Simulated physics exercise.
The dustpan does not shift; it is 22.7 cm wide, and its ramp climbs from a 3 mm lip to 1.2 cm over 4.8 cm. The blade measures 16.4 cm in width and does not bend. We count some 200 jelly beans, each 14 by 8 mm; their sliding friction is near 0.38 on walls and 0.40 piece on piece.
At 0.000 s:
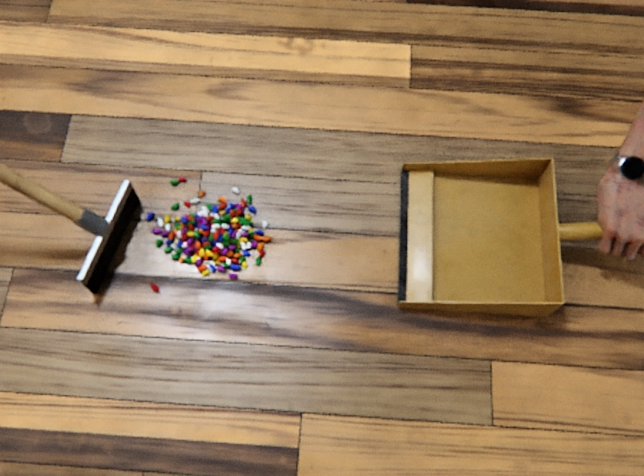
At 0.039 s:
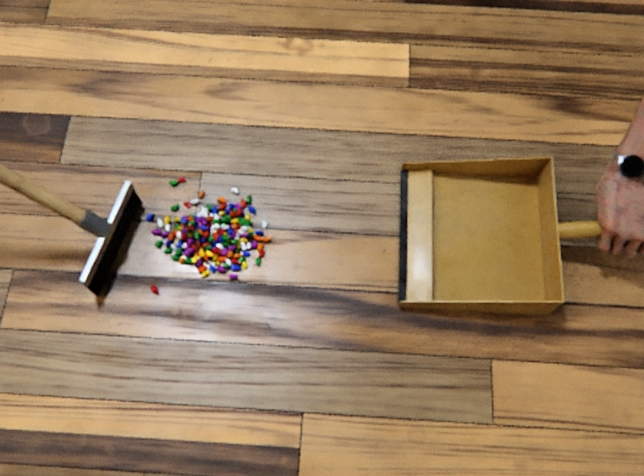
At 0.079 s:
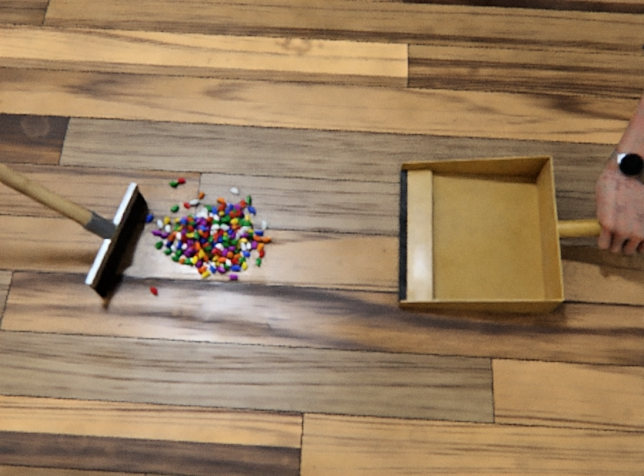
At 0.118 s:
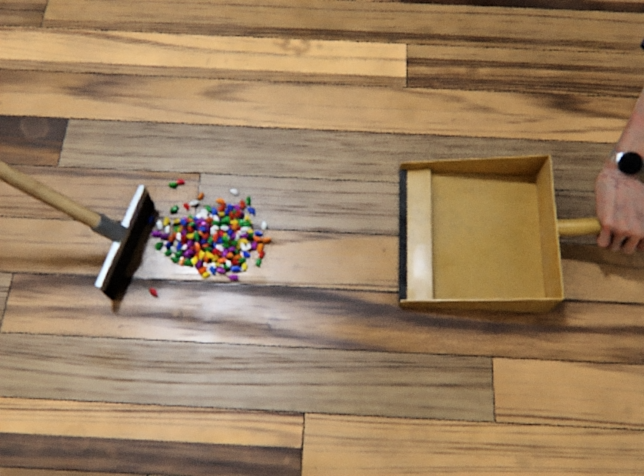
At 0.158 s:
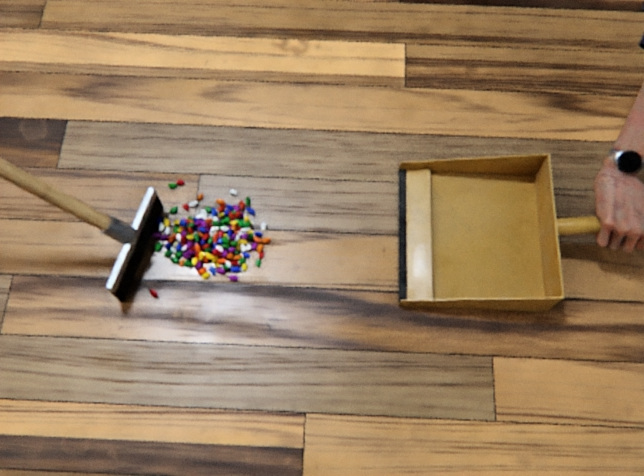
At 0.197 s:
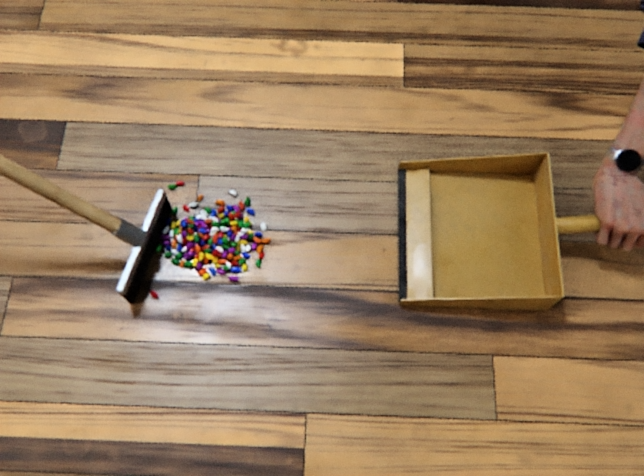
A hand held a tan dustpan still on the wooden floor at right, while at left a broom-like tool with a flat blade slid a short way right and began nudging colorful jelly beans.
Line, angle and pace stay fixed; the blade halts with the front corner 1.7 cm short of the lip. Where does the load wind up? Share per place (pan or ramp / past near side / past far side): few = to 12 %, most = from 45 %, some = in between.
Shares - pan: Some, near side: Some, far side: Few.
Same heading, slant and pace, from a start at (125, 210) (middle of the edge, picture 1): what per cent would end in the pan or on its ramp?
I'd estimate about 15 per cent.
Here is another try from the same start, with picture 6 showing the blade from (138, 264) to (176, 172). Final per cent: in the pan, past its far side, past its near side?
Pan 0; far 10; near 0.
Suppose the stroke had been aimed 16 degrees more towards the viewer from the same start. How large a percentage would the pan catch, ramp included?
Pan plus ramp: Some 0 %.
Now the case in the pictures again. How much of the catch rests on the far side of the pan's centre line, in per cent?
About 0 %.
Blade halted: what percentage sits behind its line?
Around 30 in a hundred.
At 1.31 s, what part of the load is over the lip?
Roughly 20 in a hundred.
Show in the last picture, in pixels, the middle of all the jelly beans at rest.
Approximately (389, 268) in the last picture.
After 0.63 s, middle of the blade 22 cm from the lip; 0 % over the lip, far side 0 %, near side 10 %.
After 0.92 s, middle of the blade 11 cm from the lip; 0 % over the lip, far side 0 %, near side 15 %.
After 1.31 s, middle of the blade 4 cm from the lip; 20 % over the lip, far side 0 %, near side 25 %.
In the end, at 2.5 s, pan 20 %, near side 25 %, far side 0 %, in front of the lip or behind the blade 55 %.
